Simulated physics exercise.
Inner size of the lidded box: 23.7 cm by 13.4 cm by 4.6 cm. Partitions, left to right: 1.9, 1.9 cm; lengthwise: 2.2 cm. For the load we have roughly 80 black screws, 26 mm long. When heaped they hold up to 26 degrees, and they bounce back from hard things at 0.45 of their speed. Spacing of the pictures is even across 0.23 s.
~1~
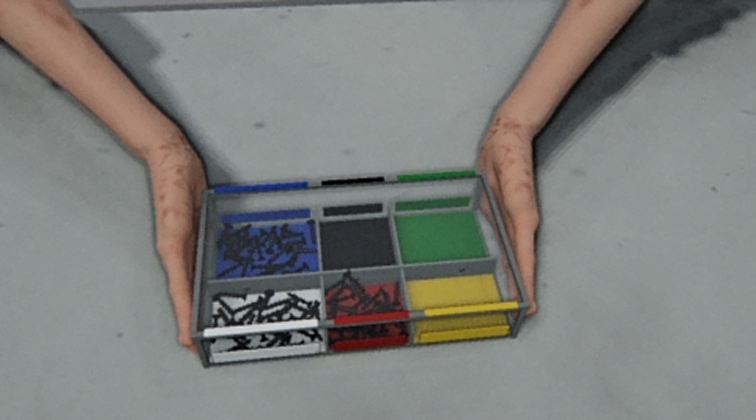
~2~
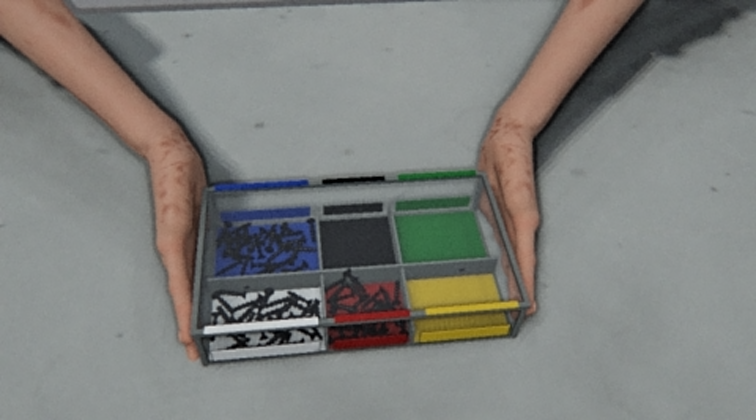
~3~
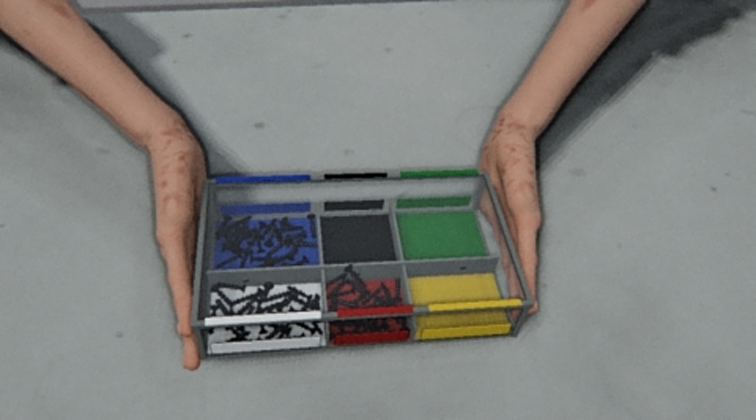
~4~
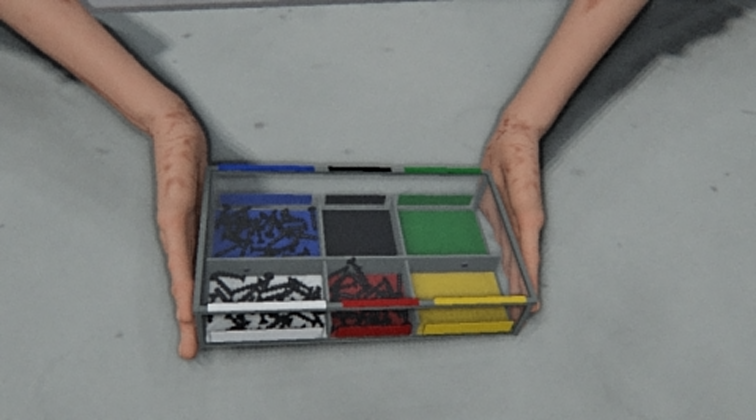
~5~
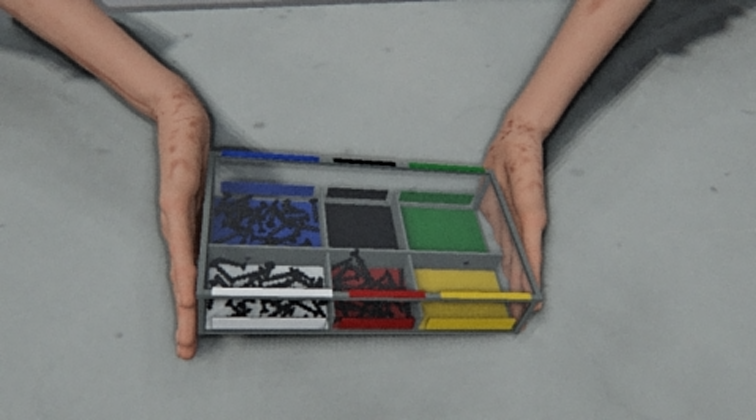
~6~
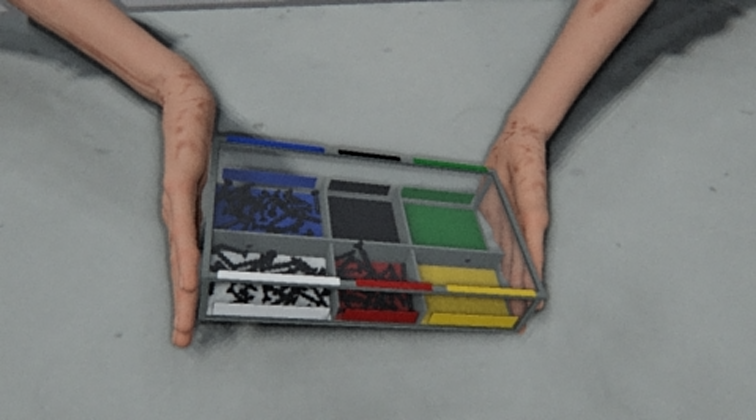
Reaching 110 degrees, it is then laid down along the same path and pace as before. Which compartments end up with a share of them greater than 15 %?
Red: Not greater. Blue: Not greater. Green: Greater. Yellow: Greater. White: Not greater. Black: Not greater.
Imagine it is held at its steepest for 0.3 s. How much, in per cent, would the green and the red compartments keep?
In that case green keeps 75% and red keeps 0%.
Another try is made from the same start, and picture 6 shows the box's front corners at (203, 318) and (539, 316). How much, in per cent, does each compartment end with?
In per cent, the final split is red 40, blue 0, green 0, yellow 45, white 15, black 0.
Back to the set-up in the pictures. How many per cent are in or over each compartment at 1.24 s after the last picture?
It splits as red 15, blue 0, green 45, yellow 25, white 5 and black 5 percent.
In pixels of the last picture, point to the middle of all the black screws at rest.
Close to pixel (463, 242).
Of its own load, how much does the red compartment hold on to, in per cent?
Something like 0 in a hundred.
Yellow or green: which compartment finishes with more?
The green compartment ends up with more.
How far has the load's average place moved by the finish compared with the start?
It shifts some 15.0 cm.
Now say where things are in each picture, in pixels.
The first frame shows box tilt 0 degrees, front corners at (197, 334) and (524, 304); red 30 %, blue 35 %, white 35 %.
The second frame shows box tilt 1 degrees, front corners at (197, 331) and (524, 303).
The third frame shows box tilt 3 degrees, front corners at (197, 322) and (527, 302).
The fourth frame shows box tilt 6 degrees, front corners at (200, 308) and (531, 299), lowest corner right back.
The fifth frame shows box tilt 10 degrees, front corners at (203, 292) and (535, 297), lowest corner right back.
The sixth frame shows box tilt 14 degrees, front corners at (209, 274) and (540, 294), lowest corner right back; red 30 %, blue 35 %, white 35 %.
Then, 1.24 s after the last picture, tilt 110 degrees; red 15 %, green 45 %, yellow 25 %, white 5 %, black 5 %.
Then, 2.07 s after the last picture, tilt 50 degrees; green 70 %, yellow 30 %.
Then, 2.91 s after the last picture, tilt 0 degrees; green 70 %, yellow 30 %.
In the end, red 0 %, blue 0 %, green 70 %, yellow 30 %, white 0 %, black 0 %.
